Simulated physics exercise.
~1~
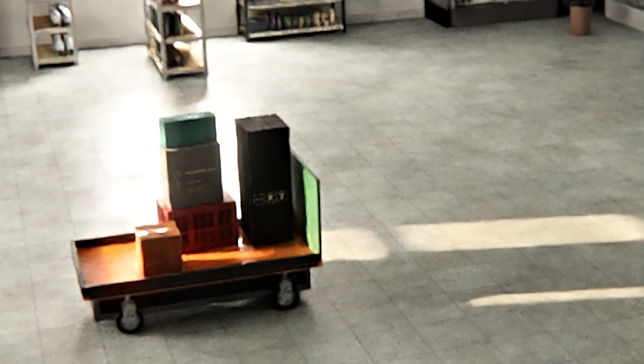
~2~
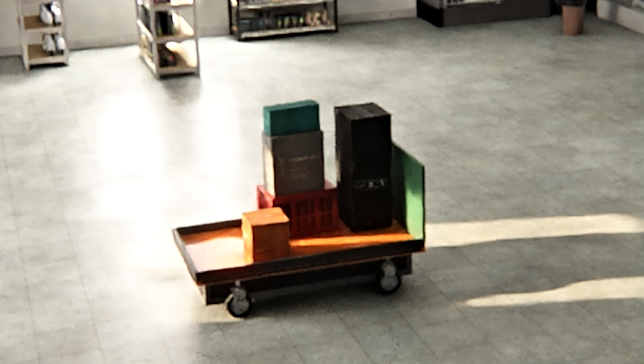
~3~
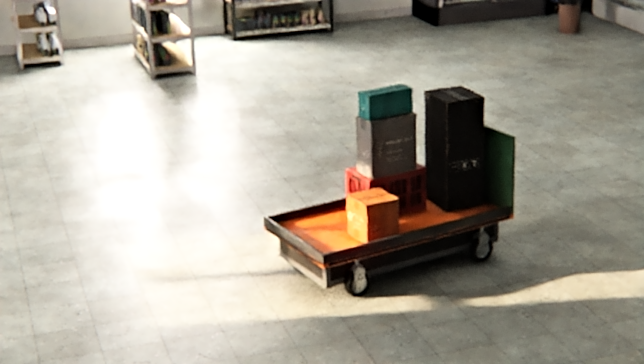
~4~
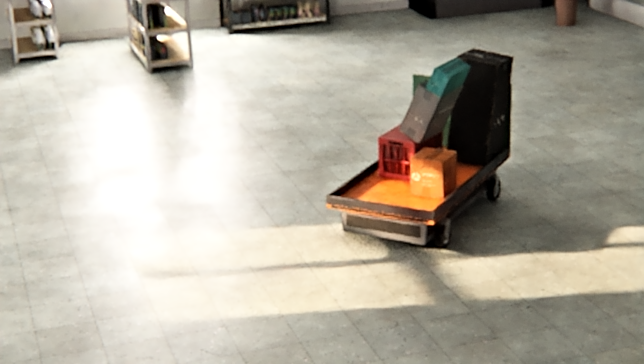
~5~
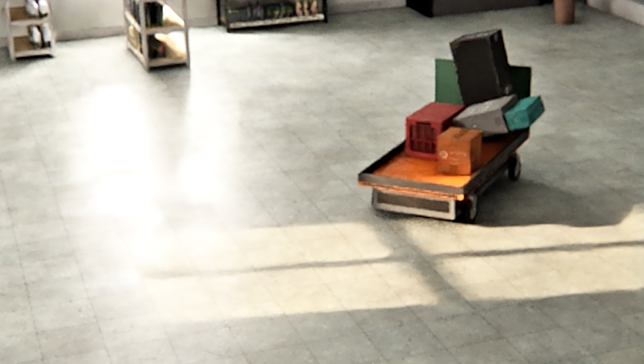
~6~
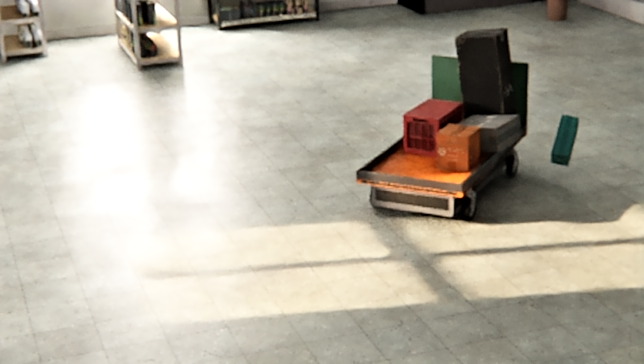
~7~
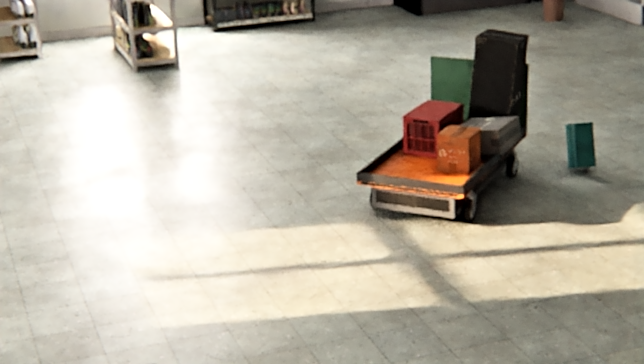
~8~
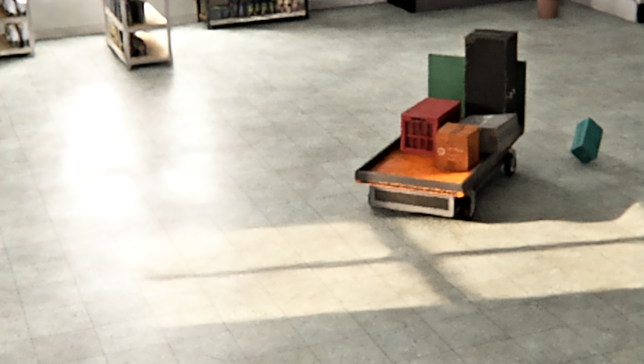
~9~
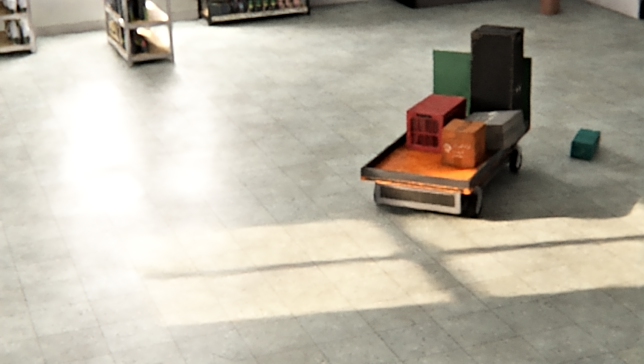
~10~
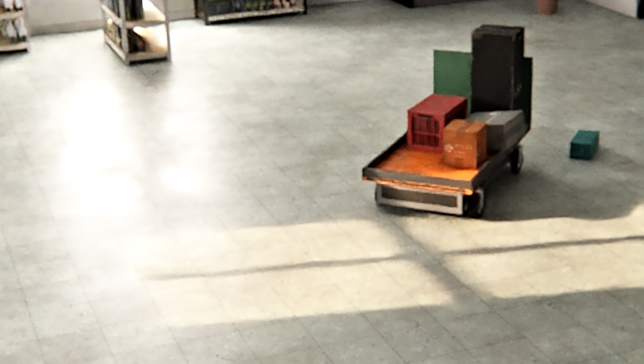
Flat cart rolling right and turning away, its stacked boxes toppling, the turquoise one falling to the floor as it stops.
